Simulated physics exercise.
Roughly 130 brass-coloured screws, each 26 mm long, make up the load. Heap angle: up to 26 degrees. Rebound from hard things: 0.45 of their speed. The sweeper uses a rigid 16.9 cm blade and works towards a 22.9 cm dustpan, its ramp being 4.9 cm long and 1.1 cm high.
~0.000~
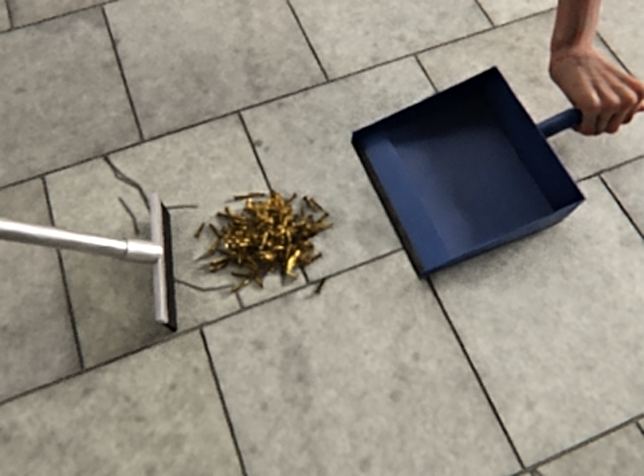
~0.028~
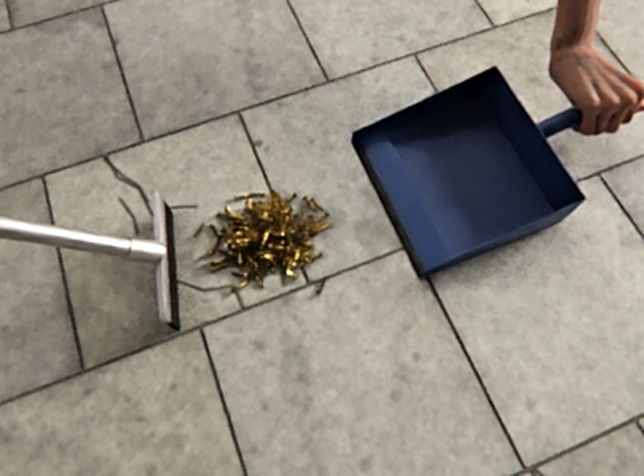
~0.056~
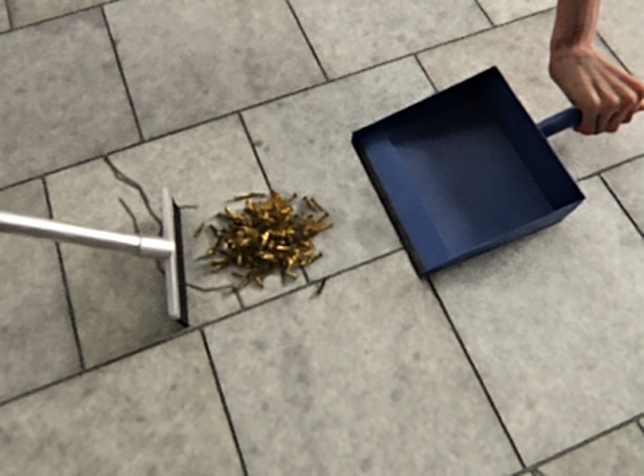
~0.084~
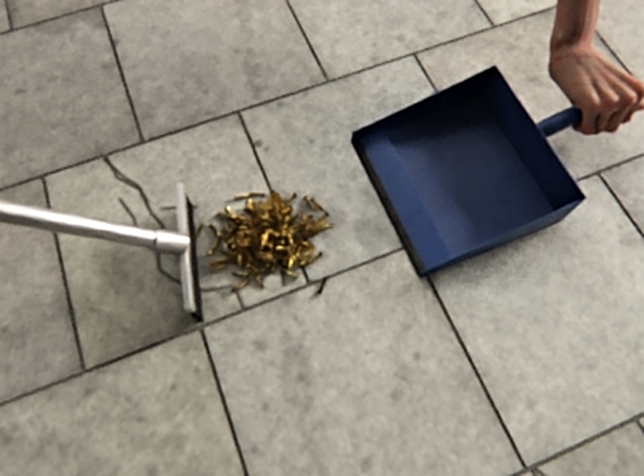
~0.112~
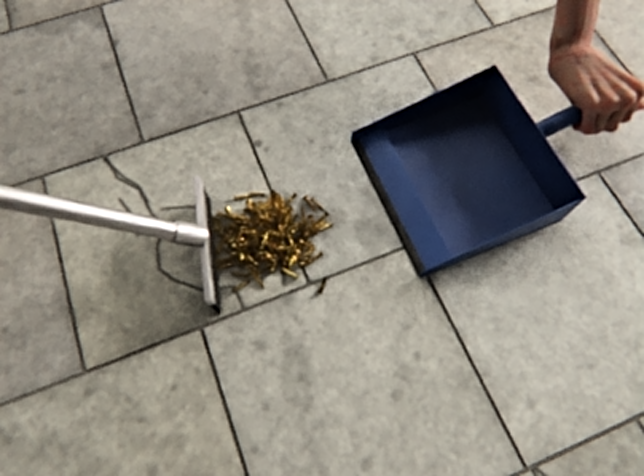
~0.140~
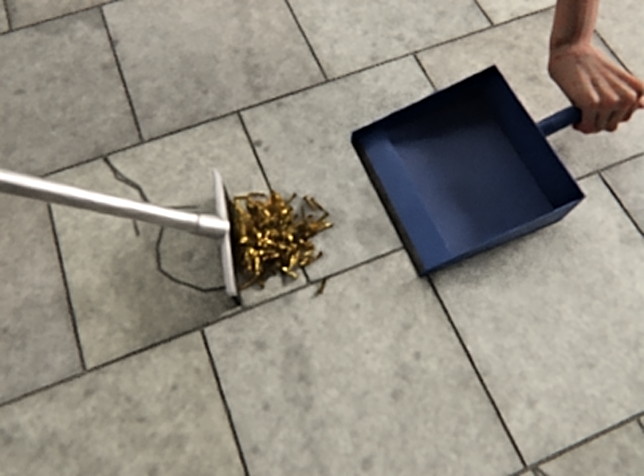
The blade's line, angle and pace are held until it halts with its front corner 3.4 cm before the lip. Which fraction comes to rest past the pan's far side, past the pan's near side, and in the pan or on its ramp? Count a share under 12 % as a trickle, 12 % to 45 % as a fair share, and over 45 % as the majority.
In the end far side: A slim portion, near side: A slim portion, pan: The chief portion.
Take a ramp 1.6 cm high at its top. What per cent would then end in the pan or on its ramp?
In that case some 45 per cent.
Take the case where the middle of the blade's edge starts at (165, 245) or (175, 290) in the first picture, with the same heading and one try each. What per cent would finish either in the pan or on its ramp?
Close to 45 in a hundred, then close to 55 in a hundred.
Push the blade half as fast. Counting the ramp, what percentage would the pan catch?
Then near 15 in a hundred.
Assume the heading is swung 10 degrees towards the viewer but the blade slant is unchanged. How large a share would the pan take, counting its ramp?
Roughly 55 percent.
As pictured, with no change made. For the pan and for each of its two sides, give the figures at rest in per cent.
Far side 0; near side 5; pan 50.
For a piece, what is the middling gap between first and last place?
It works out to some 18 cm.
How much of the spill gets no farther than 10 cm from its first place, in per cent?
Near 0 per cent.
After 0.24 s, middle of the blade 12 cm from the lip; 0 % over the lip, far side 0 %, near side 0 %.
After 0.31 s, middle of the blade 7 cm from the lip; 0 % over the lip, far side 0 %, near side 0 %.
After 0.52 s, middle of the blade 5 cm from the lip; 55 % over the lip, far side 0 %, near side 5 %.
By 1.6 s all is still; far side 0 %, near side 5 %, pan 50 %, in front of the lip or behind the blade 40 %.
